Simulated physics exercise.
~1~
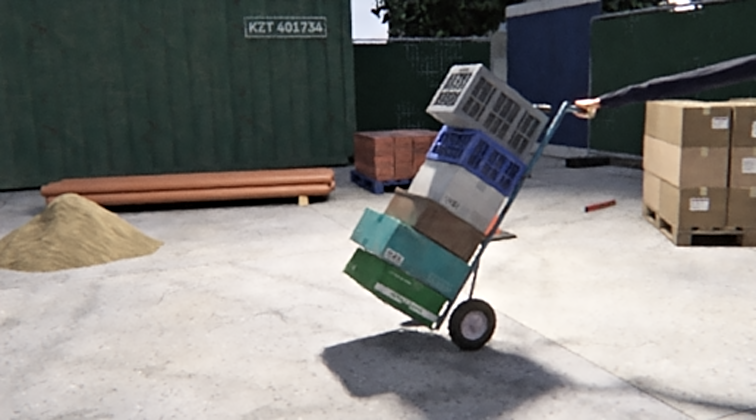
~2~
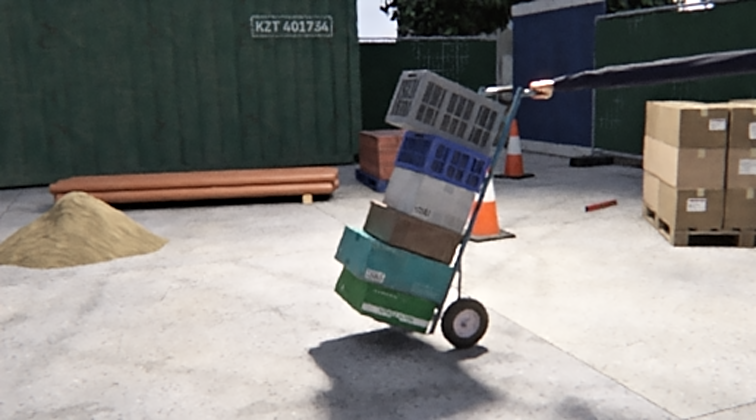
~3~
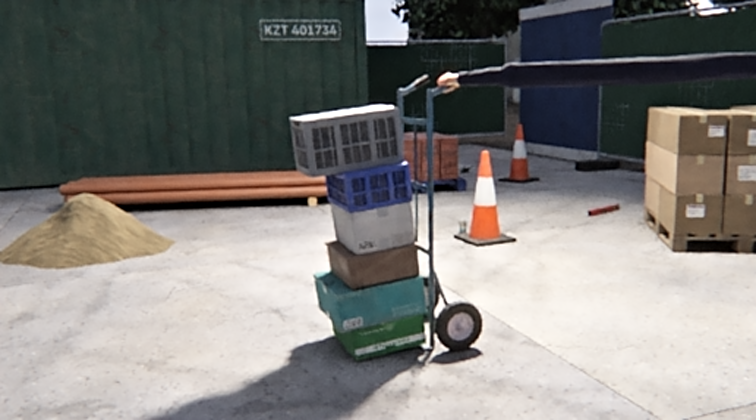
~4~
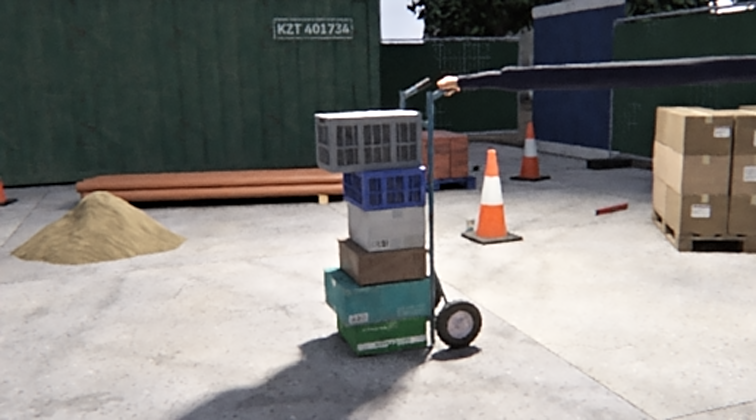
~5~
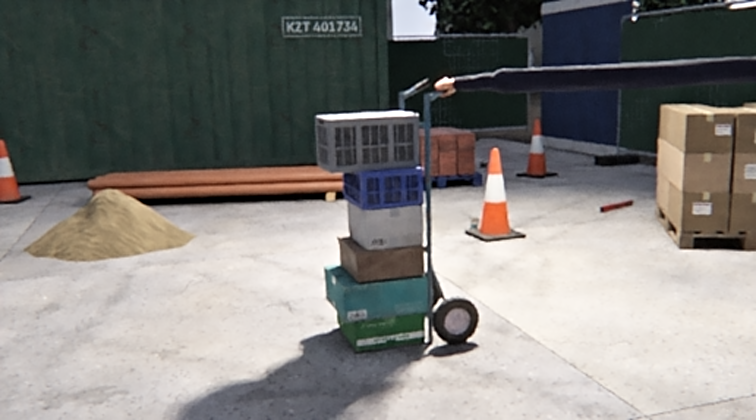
In a yard, an arm swings a loaded hand truck upright, and the stack stays standing.
